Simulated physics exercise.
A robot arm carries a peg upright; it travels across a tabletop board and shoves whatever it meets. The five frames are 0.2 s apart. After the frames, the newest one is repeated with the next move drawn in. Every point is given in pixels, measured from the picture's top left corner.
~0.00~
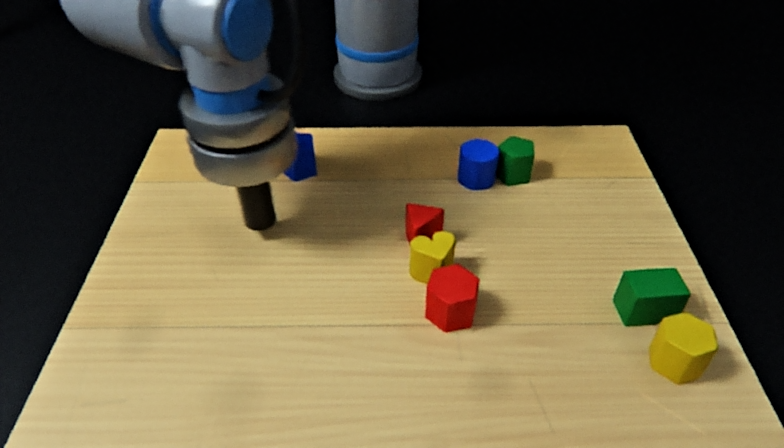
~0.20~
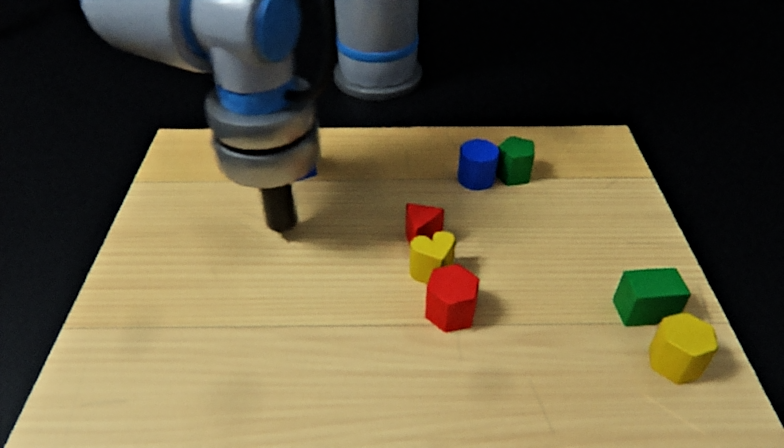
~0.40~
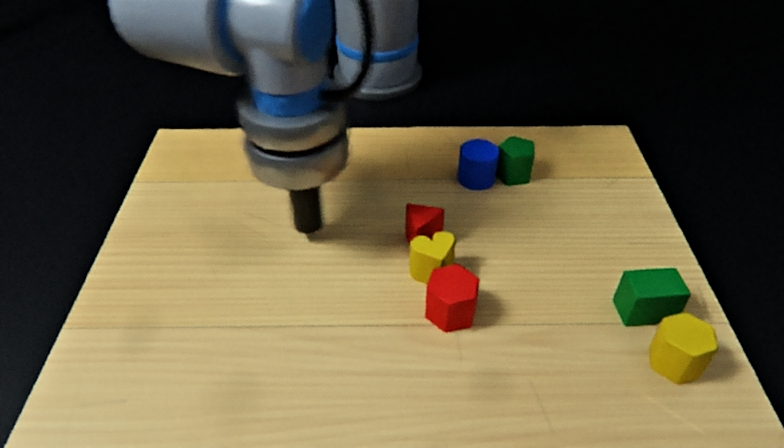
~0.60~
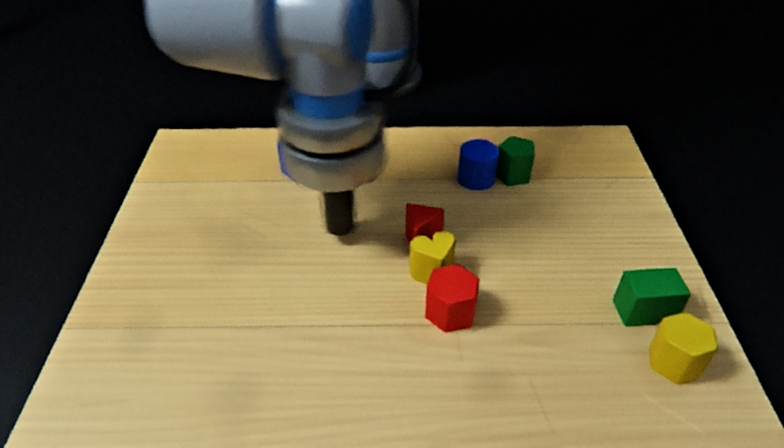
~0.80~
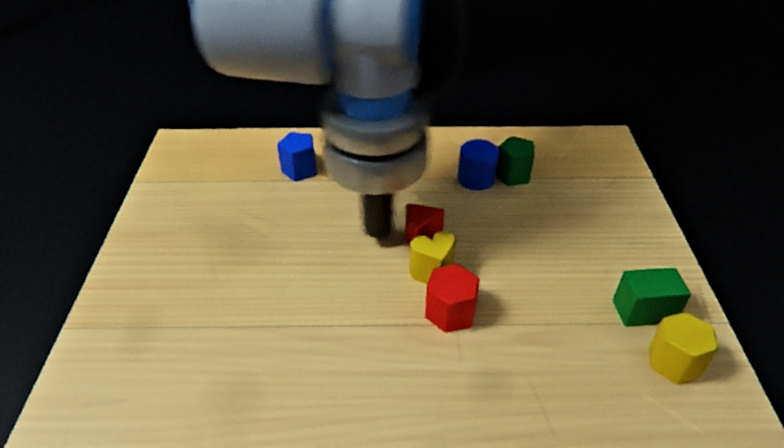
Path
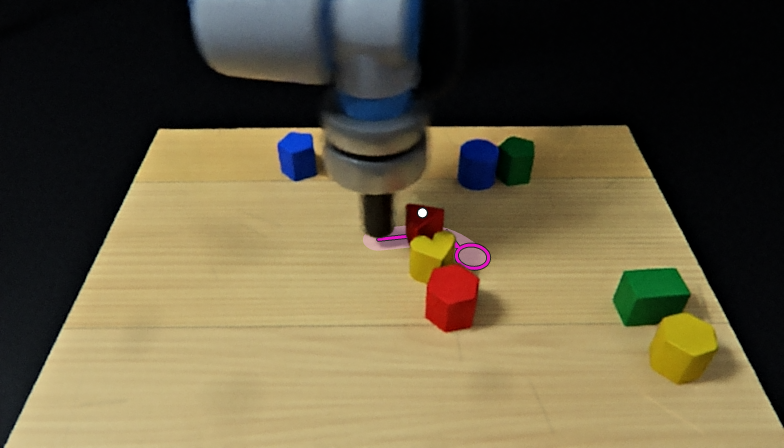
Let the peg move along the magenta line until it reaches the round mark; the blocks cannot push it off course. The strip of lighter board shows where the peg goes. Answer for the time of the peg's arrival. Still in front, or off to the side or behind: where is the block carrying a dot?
Final position: Ahead.
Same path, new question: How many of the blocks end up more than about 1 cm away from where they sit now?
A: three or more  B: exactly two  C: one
C.
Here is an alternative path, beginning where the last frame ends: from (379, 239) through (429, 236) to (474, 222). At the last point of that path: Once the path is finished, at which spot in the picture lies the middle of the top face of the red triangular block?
When the path ends, it will be at (474, 216).
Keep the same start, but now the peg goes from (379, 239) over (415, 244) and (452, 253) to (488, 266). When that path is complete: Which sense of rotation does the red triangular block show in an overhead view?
Watching from overhead, you'd notice the red triangular block rotating counter-clockwise.
Drawn move, from (379, 239) over (412, 236) and (445, 240) to (473, 256); the dot is on the red triangular block.
The first path, step by step. One third of the way, peg at (413, 224); red triangular block at (441, 215), turned 35° clockwise.
Two thirds of the way, peg at (447, 228); red triangular block at (475, 222), turned 55° clockwise.
At the end, peg at (474, 245); red triangular block at (506, 235), turned 30° clockwise; yellow heart still.
